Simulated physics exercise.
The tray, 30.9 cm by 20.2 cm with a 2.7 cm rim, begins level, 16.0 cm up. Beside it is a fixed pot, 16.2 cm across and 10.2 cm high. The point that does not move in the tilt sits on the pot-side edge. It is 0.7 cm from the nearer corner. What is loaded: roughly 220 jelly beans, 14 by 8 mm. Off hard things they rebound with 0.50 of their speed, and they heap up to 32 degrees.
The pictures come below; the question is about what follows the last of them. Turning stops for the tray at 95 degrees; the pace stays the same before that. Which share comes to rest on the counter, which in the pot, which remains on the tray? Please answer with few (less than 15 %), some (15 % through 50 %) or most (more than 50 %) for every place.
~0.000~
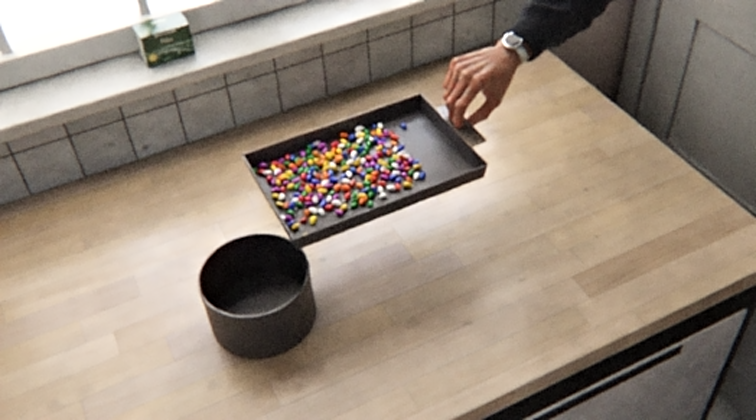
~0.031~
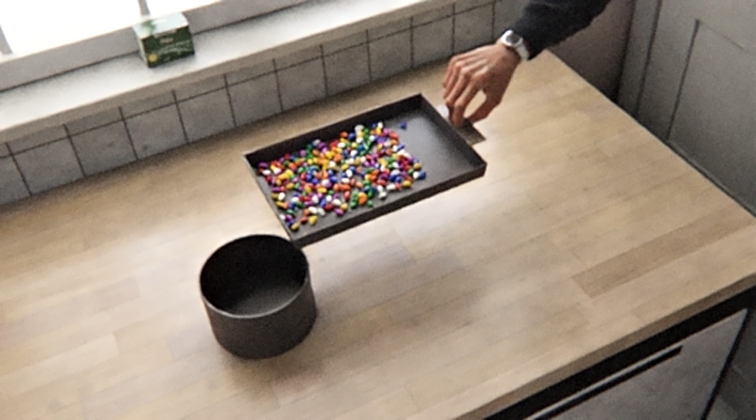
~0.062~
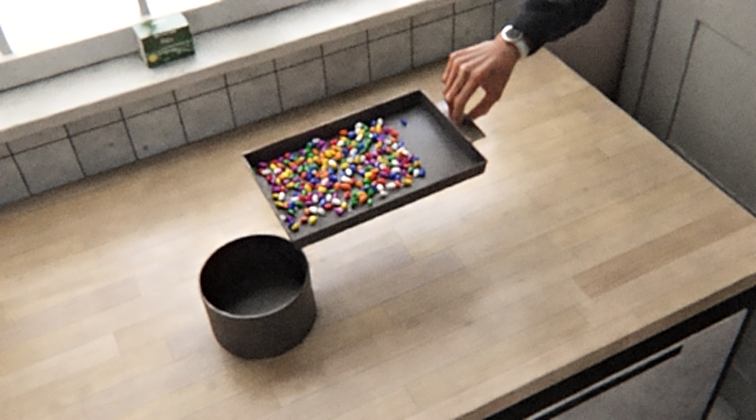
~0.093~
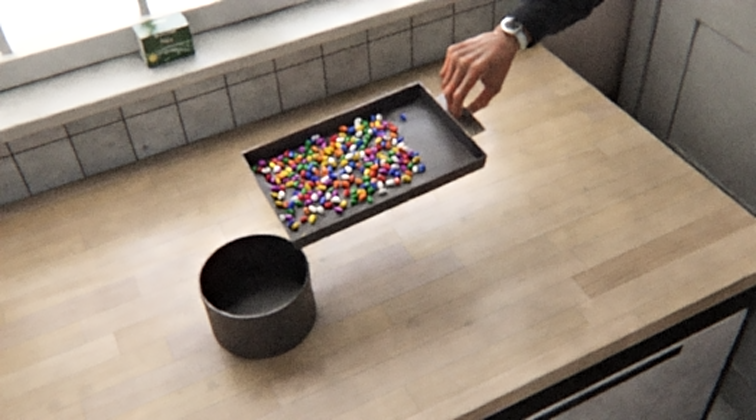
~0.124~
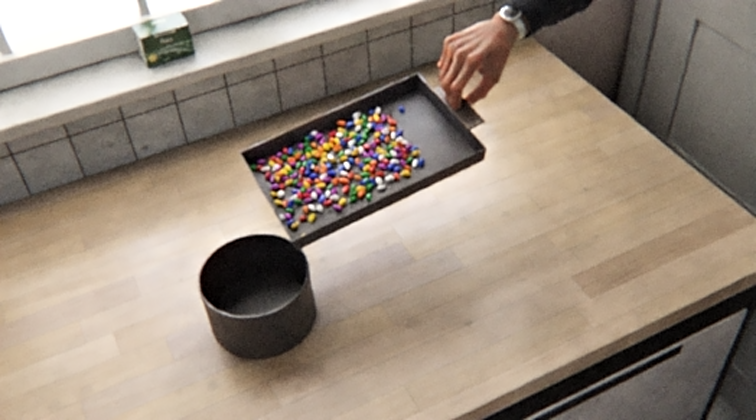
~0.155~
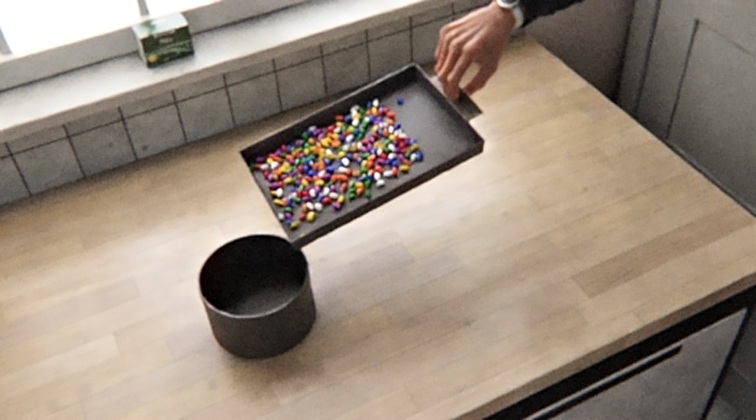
Counter: Few, pot: Most, left on the tray: Few.
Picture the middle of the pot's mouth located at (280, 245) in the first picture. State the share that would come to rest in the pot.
About 20 per cent.
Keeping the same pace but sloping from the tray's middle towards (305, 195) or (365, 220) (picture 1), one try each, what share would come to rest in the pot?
Roughly 55 % for the first direction, roughly 0 % for the second.
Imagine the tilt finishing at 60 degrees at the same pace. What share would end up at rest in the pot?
30 percent.
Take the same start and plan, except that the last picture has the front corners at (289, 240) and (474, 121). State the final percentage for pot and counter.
In the pot: 60 per cent; on the counter: 35 per cent.
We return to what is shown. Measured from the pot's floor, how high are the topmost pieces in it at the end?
2.5 cm.
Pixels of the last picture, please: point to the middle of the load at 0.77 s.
Approximately (261, 228) in the final picture.
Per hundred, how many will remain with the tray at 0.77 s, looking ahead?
Estimate: About 75 percent.
Then, at 0.53 s, tilt 52 degrees; the tray holds 100 %, the pot 0 %.
After 0.77 s, tilt 78 degrees; the tray holds 75 %, the pot 5 %.
After 1.13 s, tilt 95 degrees; the tray holds 15 %, the pot 75 %.
By 2.5 s all is still; counter 5 %, pot 90 %, tray 0 %.
